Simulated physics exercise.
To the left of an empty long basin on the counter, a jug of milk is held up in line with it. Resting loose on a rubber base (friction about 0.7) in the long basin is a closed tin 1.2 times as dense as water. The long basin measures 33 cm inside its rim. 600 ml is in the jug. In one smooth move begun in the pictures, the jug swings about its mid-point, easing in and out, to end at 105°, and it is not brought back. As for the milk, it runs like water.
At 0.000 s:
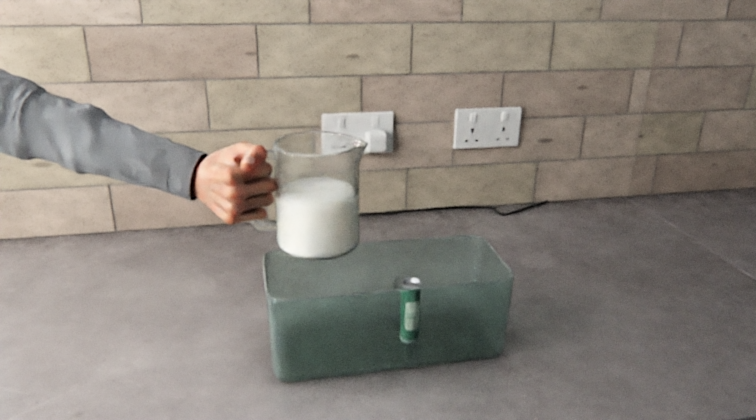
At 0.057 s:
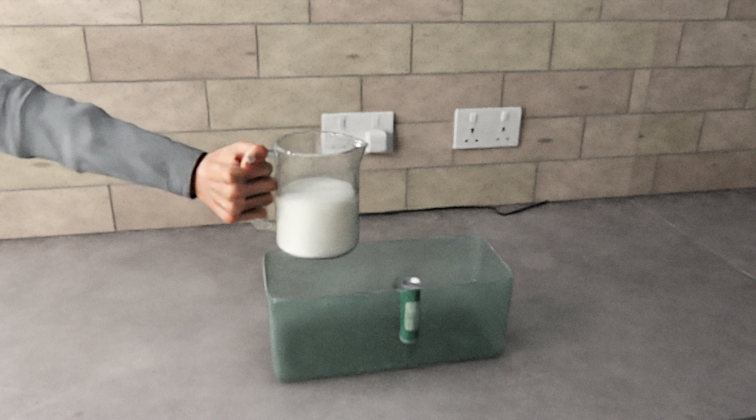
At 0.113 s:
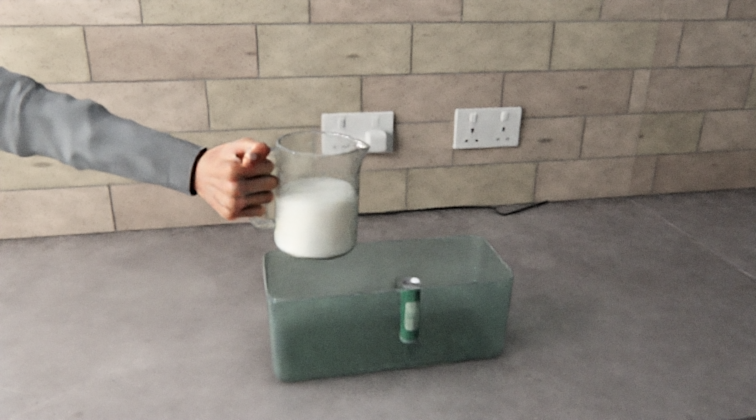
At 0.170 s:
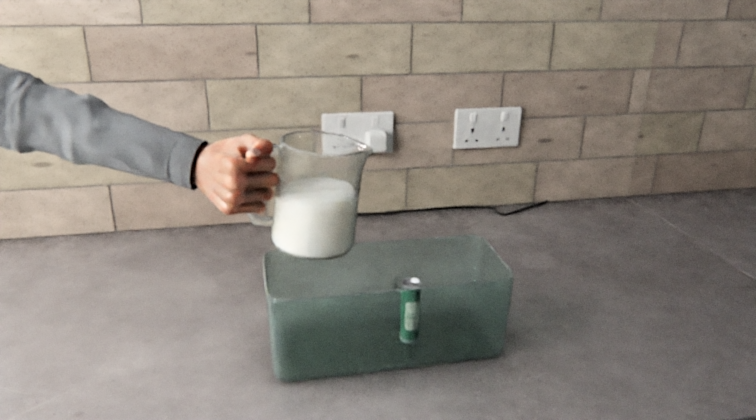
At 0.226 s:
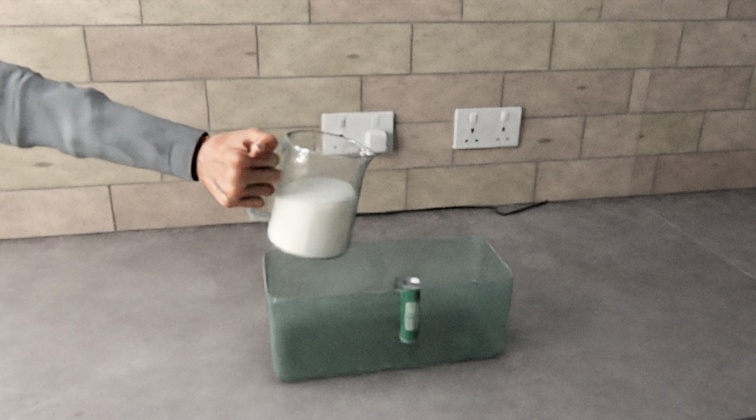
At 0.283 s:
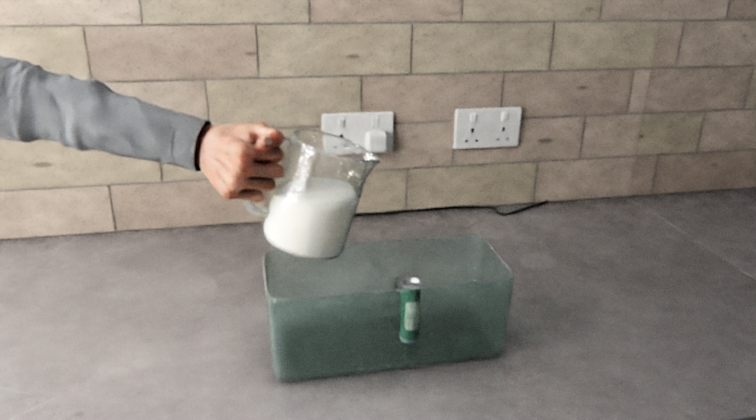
A hand in a grey sleeve reaches in from the left over a grey counter, seen from slightly above against a tan brick-tiled wall with white sockets. It grips a clear glass jug of white milk above the left part of a long greenish see-through basin holding a small green tin. The jug leans gradually rightward, slowly at first, then faster, while the view stays still.
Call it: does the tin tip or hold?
It tips.
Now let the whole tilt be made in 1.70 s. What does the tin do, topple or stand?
The tin tips over.
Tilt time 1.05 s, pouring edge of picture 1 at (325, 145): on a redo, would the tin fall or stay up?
Then it stays on its base.
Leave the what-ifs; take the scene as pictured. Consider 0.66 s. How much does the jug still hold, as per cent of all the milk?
96 %.
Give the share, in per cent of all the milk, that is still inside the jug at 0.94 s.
Near 42 in a hundred.
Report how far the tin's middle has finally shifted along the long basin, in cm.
Around 6.5 cm.
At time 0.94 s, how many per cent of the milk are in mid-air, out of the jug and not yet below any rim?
Close to 16 per cent.
By 0.66 s the tilt is 74° and 95 per cent is still to pour; the tin stands where it began.
By 0.94 s the tilt is 102° and 41 per cent is still to pour; the tin stands where it began.
By 1.23 s the tilt is 105° and 7 per cent is still to pour; the tin leans 27°.
By 1.55 s the tilt is 105° and 0 per cent is still to pour; the tin lies on its side.
At rest the tin lies on its side.
